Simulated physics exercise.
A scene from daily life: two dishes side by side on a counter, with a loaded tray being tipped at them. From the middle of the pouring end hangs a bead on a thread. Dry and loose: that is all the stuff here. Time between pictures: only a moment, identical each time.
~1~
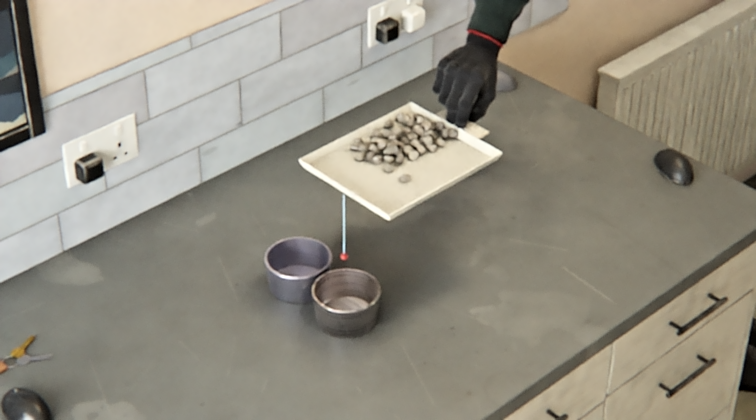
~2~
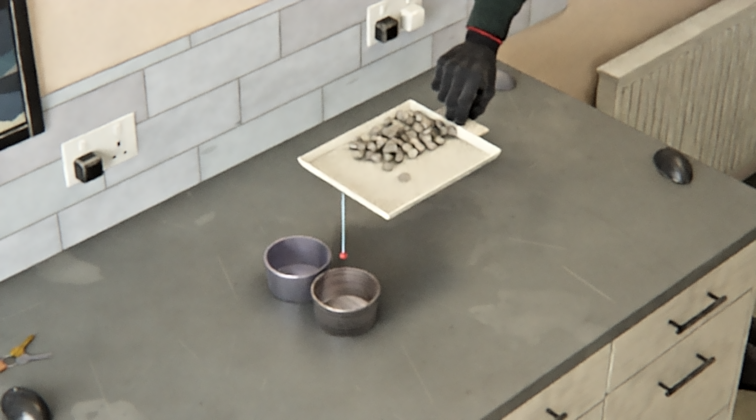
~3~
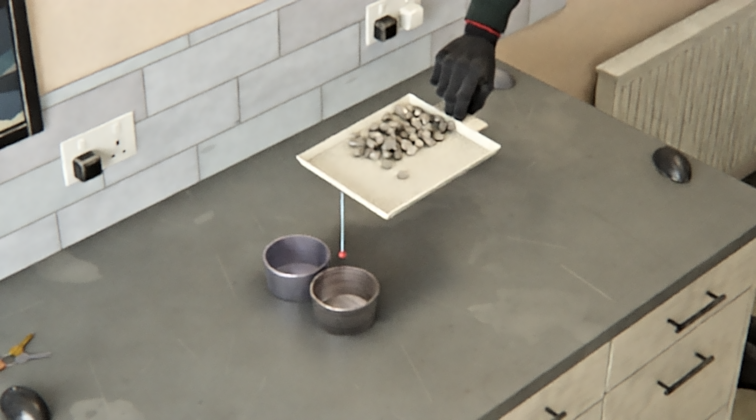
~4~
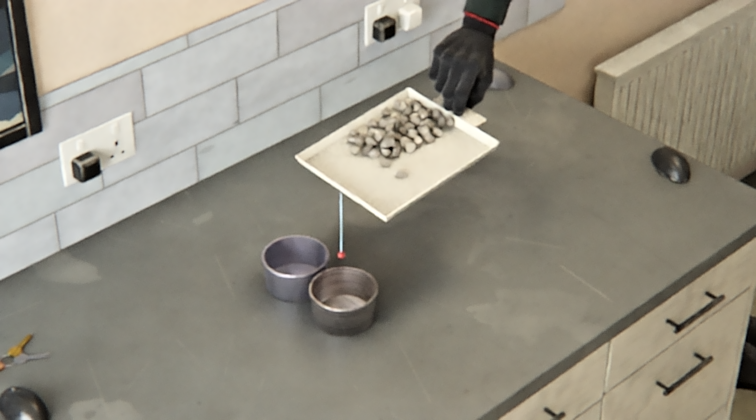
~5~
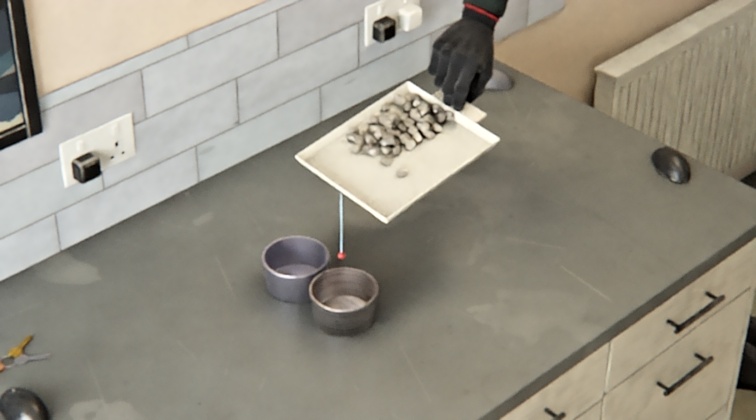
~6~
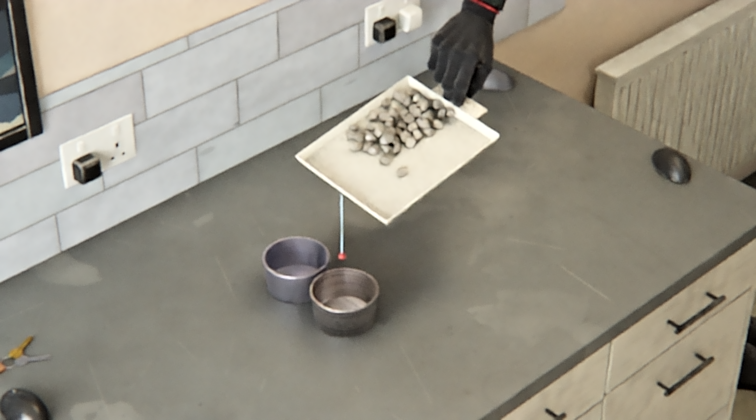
A cream tray of grey pebbles, held by a black-gloved hand above two small round dishes on a grey counter, starts nearly still, then tilts slightly as its handle end rises, the pebbles staying bunched near the hand.
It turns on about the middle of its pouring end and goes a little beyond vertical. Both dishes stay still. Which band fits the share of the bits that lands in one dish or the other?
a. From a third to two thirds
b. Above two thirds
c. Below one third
The answer is a.
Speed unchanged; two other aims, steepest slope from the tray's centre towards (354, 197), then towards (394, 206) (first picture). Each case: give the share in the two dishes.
70 %, give or take, and then 30 %.
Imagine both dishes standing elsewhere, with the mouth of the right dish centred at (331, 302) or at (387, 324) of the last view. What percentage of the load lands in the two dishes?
The first try yields 20% and the second yields 50%.
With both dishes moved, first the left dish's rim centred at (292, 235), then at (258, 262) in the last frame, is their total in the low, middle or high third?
First place: Below one third. Second place: Under a third.
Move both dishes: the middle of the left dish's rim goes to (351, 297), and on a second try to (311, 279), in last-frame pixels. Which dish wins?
On the first try it would be the one to the left, on the second the one to the right.
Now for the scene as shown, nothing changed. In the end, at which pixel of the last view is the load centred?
The centre ends up roughly at (352, 320).
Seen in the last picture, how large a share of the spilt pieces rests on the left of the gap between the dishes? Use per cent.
It comes to near 20 percent of the spill.
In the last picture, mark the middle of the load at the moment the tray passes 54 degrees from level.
The middle of the pieces shows up near (375, 216).
Just after the last frame, tray tipped steeply; the larger part on the tray; just a few in the right dish; just a few outside both; roughly a quarter in the air.
A moment on, tray tipped right over; roughly a quarter on the tray; roughly a third in the right dish; roughly a third outside both; about a tenth in the air.
Further on, tray tipped past a quarter turn; roughly half in the right dish; roughly half outside both.
When it is over, tray tipped past a quarter turn; roughly half in the right dish; not one in the left dish; roughly half outside both.
